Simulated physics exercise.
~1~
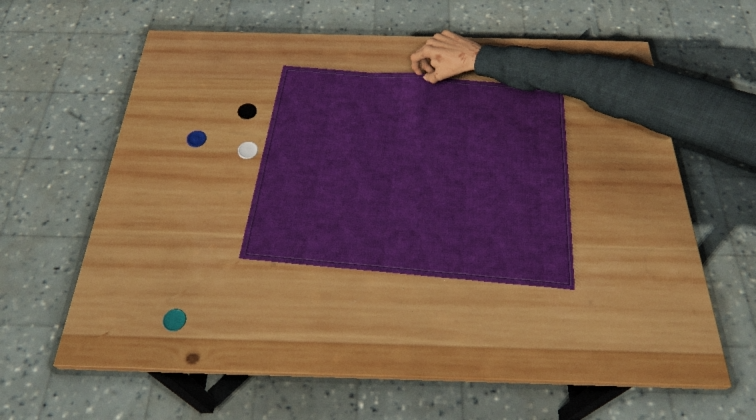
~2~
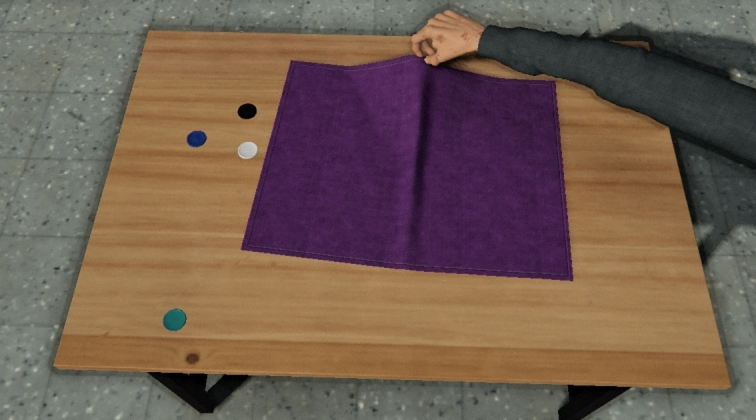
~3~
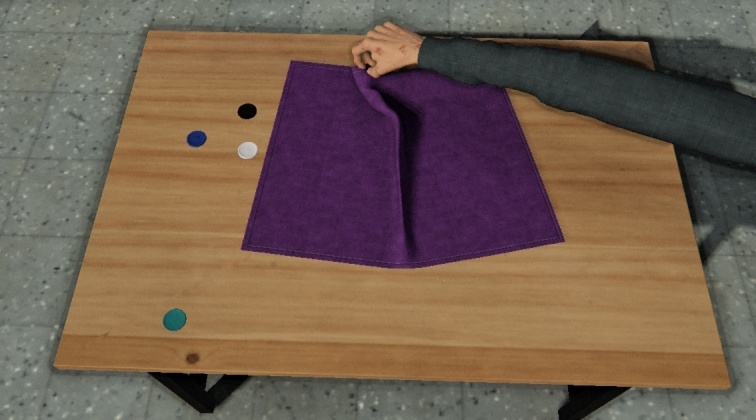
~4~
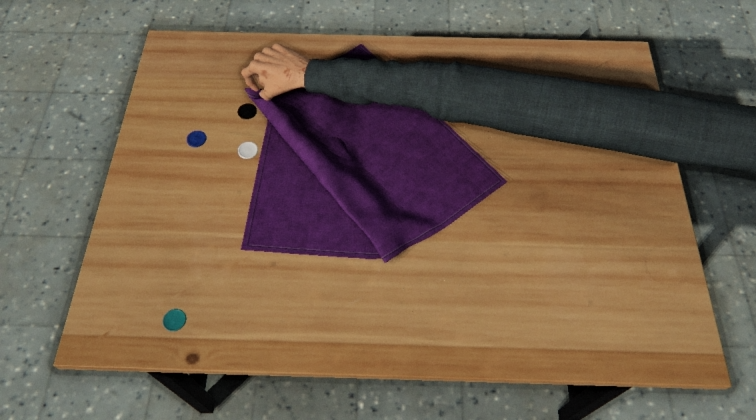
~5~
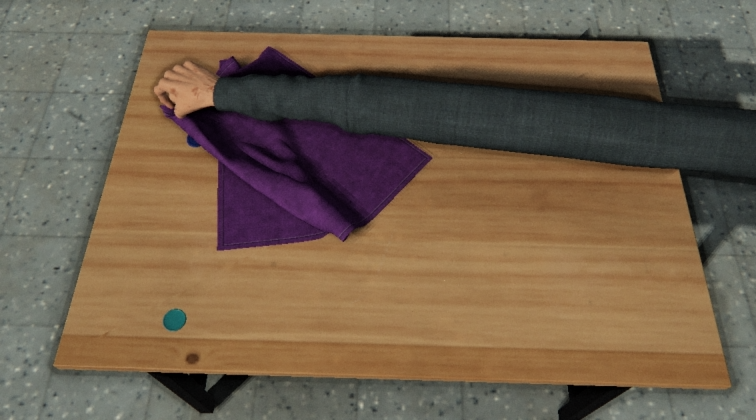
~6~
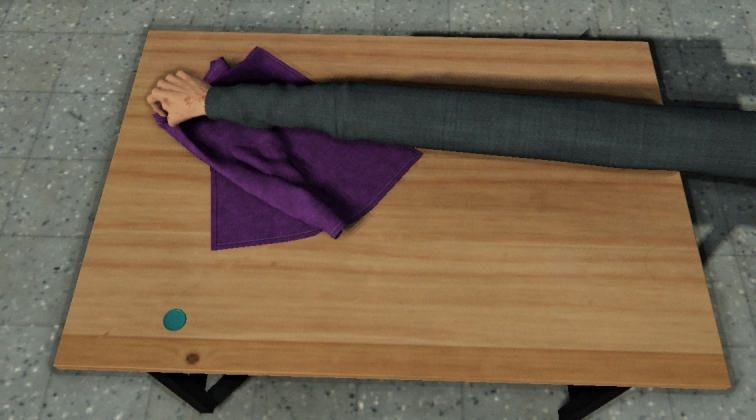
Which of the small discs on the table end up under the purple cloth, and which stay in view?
The black, white and blue discs all end up hidden under the cloth, while the teal one stays uncovered.
